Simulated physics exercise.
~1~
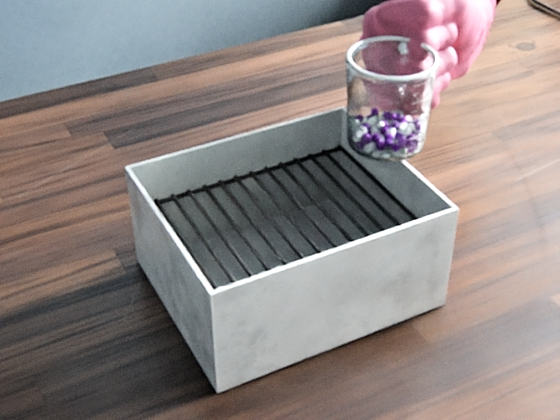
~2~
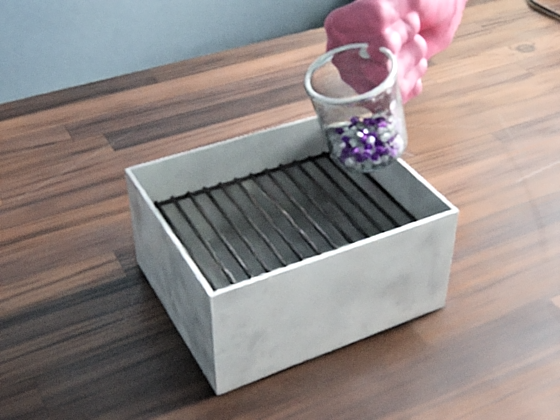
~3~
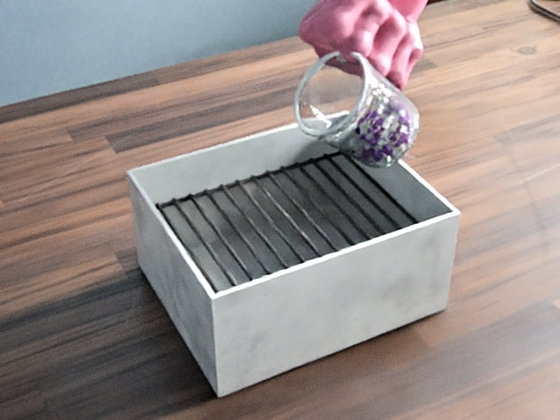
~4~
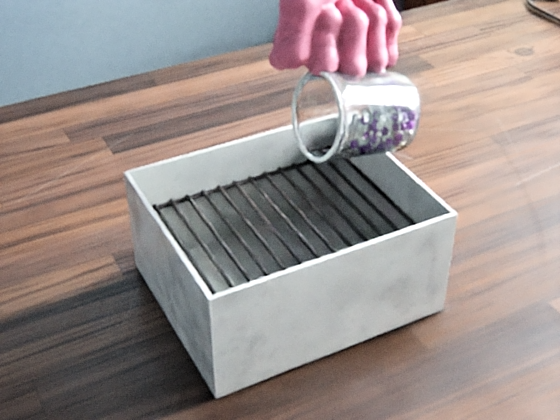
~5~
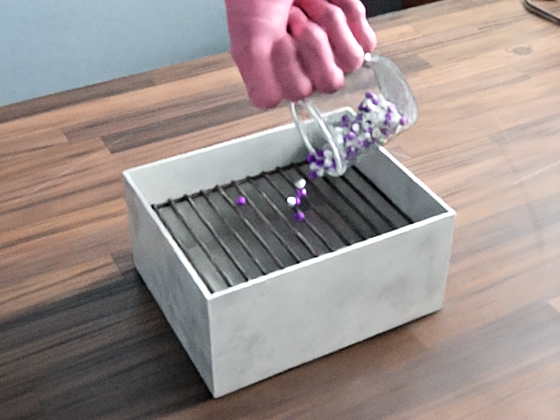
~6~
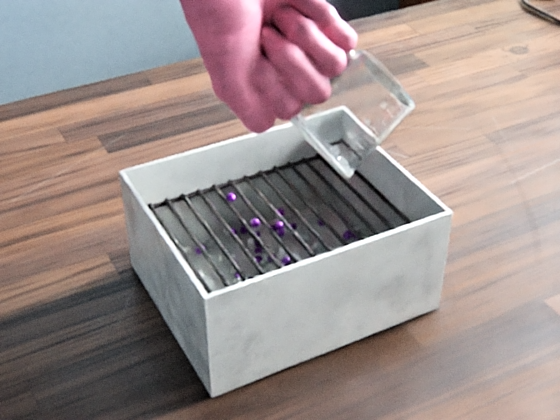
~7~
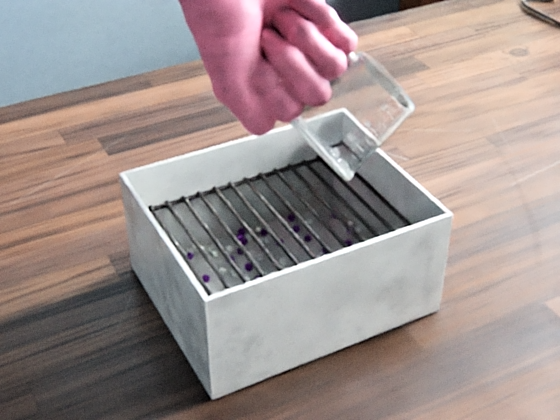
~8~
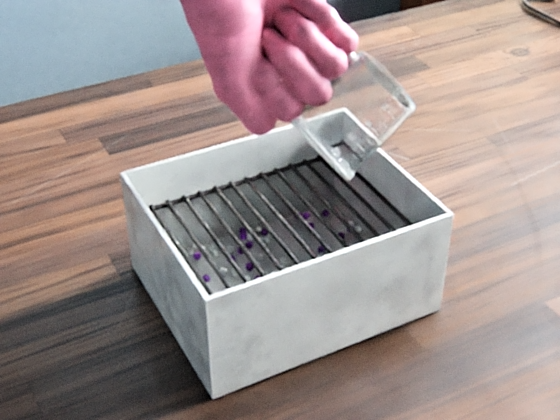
A pink hand holds a clear cup of small white and purple pieces over an open pale grey box, seen from above at an angle on a brown wooden table before a blue-grey wall. A rack of dark parallel wires spans the inside of the box. The hand moves left and tips the cup onto its side, the pieces sliding toward its rim. They spill onto the wires, then the cup turns mouth down and empties. A few purple pieces linger at the wires before both colours end up beneath the rack, the hand still holding the cup above.
